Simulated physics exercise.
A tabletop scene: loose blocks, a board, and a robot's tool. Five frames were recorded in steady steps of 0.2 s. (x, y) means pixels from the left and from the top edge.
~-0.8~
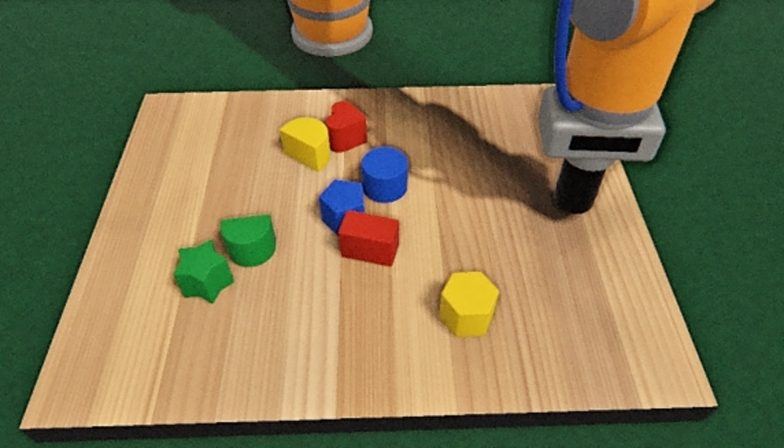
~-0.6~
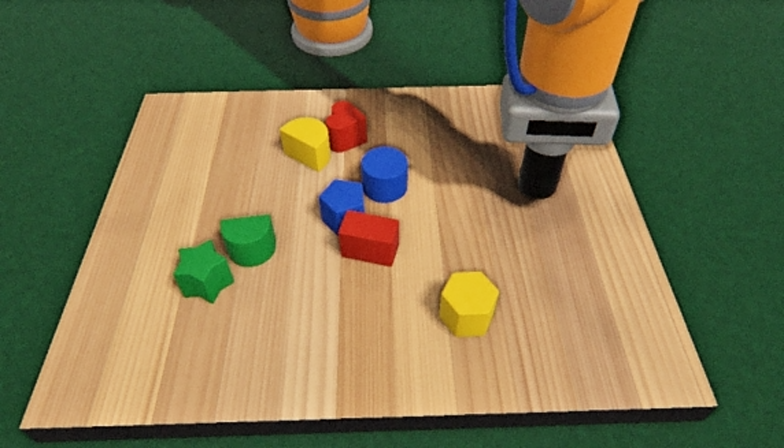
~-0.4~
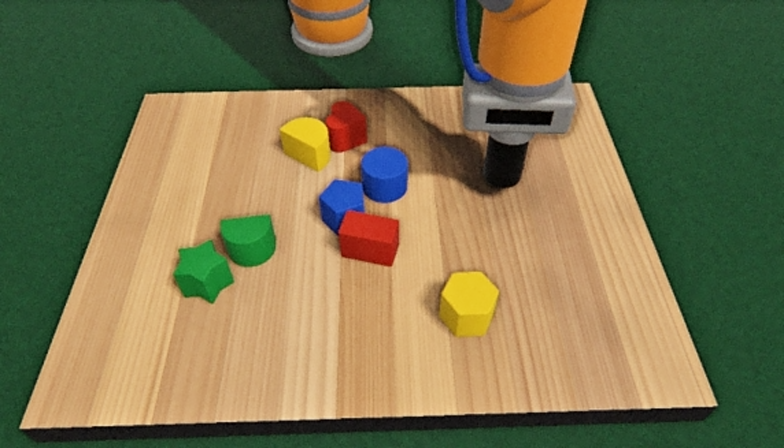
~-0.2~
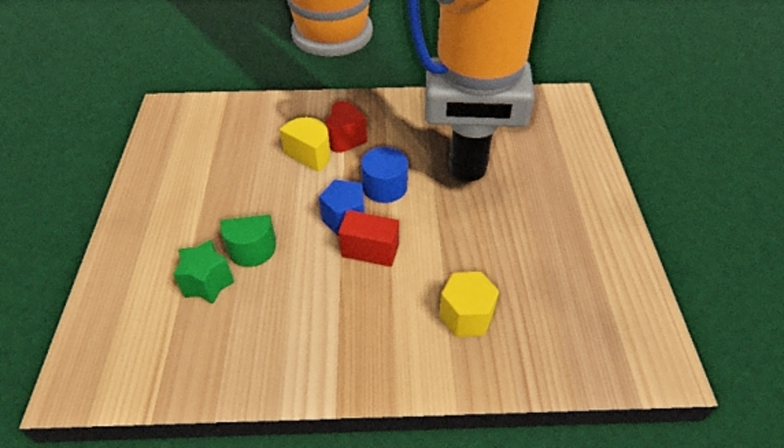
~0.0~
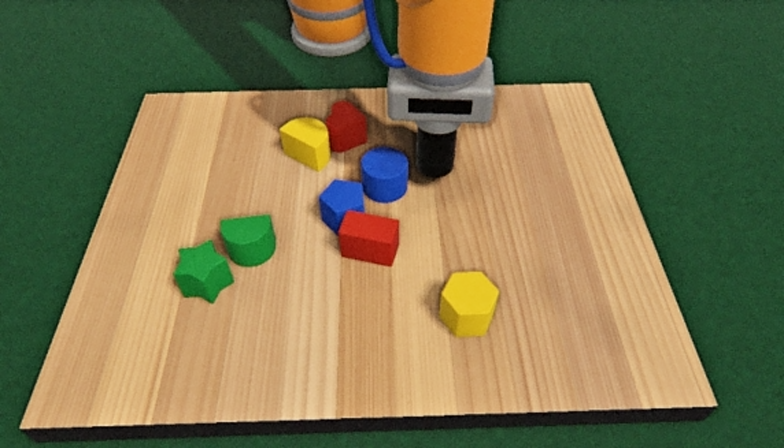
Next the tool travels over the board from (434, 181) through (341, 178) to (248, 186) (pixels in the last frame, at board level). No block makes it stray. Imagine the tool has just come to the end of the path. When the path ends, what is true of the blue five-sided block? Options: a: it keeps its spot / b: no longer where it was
The correct letter is b.
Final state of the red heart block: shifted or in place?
It stays put.
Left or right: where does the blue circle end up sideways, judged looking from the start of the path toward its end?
Leftward.
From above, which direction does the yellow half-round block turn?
That block twists clockwise.
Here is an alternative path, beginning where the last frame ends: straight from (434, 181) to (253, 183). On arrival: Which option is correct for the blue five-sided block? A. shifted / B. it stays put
My pick is A.
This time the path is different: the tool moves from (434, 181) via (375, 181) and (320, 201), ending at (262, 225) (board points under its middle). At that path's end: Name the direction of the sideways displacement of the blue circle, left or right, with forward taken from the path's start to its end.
It's going to go right.
On the path given first. One third of the way, tool (371, 163); blue five-sided block (334, 199), turned 20° anticlockwise; blue circle (332, 167).
Two thirds of the way, tool (307, 165); yellow half-round block (297, 128), turned 35° clockwise; blue five-sided block (333, 199), turned 25° anticlockwise; blue circle (281, 181).
At the end, tool (244, 171); yellow half-round block (292, 128), turned 55° clockwise; blue five-sided block (333, 199), turned 25° anticlockwise; red heart block not moved; blue circle (256, 190).
